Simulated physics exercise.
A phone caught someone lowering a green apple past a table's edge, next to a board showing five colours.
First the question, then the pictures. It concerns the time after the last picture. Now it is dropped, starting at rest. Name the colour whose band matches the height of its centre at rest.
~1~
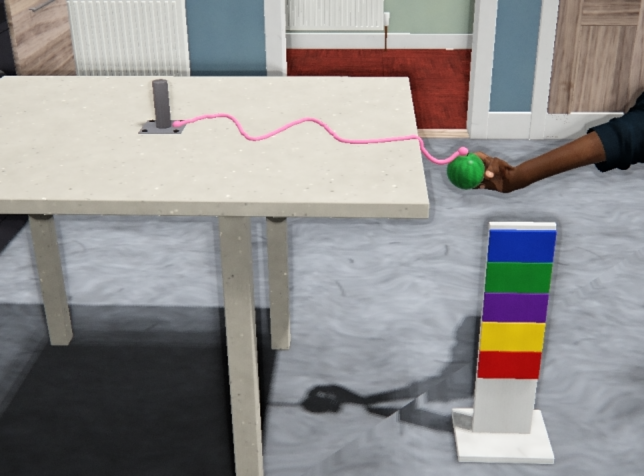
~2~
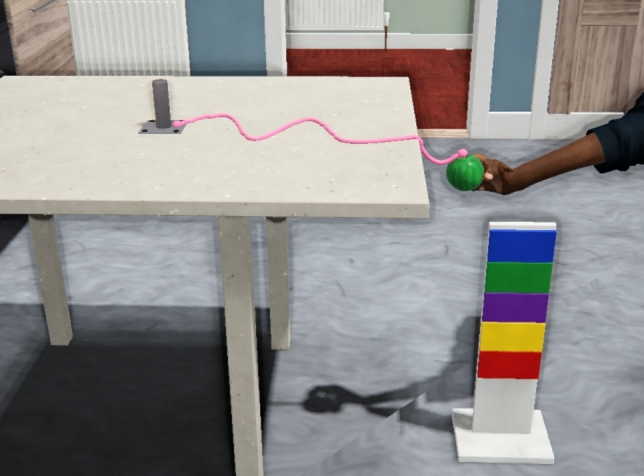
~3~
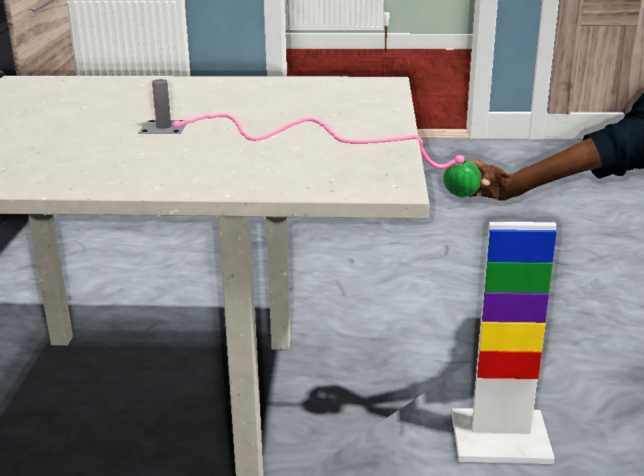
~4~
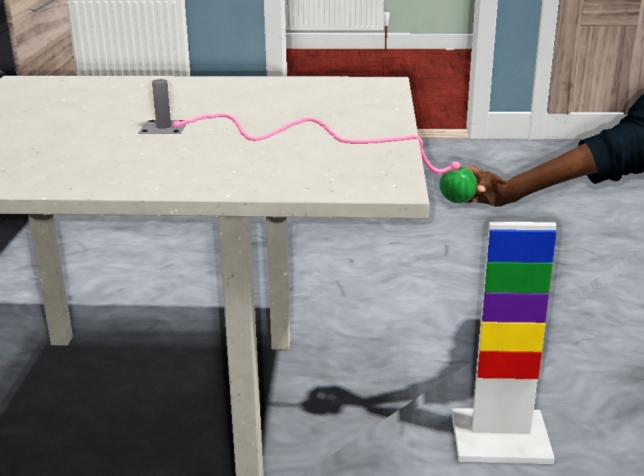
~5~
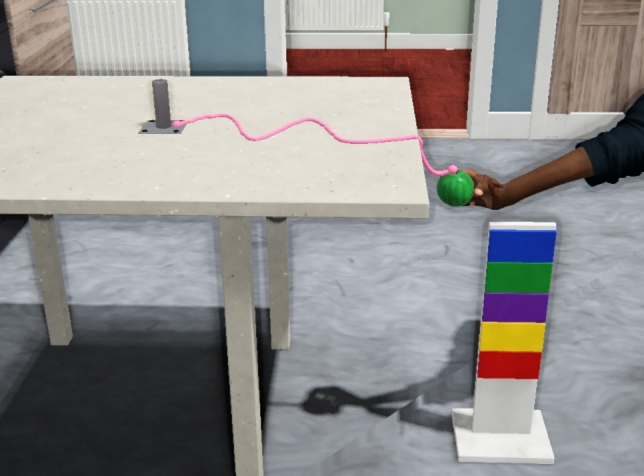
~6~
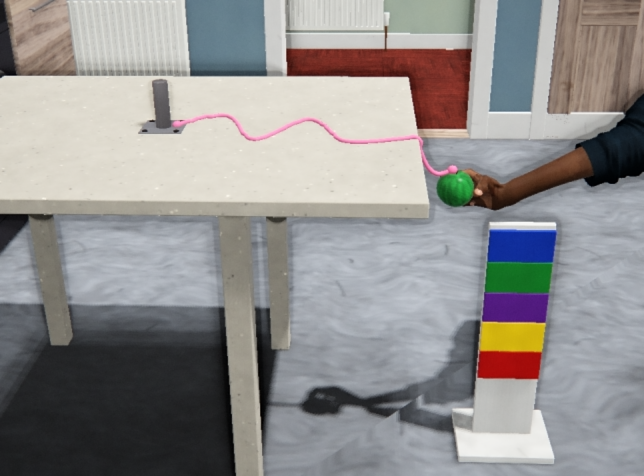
That would be yellow.
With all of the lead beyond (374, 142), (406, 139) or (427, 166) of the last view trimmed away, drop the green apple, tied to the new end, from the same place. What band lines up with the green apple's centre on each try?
Taking the cuts in order: Blue, then green, then purple.
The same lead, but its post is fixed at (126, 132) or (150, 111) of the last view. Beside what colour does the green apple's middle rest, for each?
First try: Purple; second try: Purple.
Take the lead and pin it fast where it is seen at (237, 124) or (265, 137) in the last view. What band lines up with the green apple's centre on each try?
In order: Purple; green.
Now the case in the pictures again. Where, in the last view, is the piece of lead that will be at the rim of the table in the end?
Look close to (320, 123) - that's the one.
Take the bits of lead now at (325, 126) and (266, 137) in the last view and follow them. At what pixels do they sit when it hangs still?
Near (419, 152) and (333, 132).
Soon after, apple near (414, 322); level with yellow.
Then, apple near (410, 329); level with yellow.
At rest, apple near (409, 331); level with yellow. Its middle rests at the yellow band.
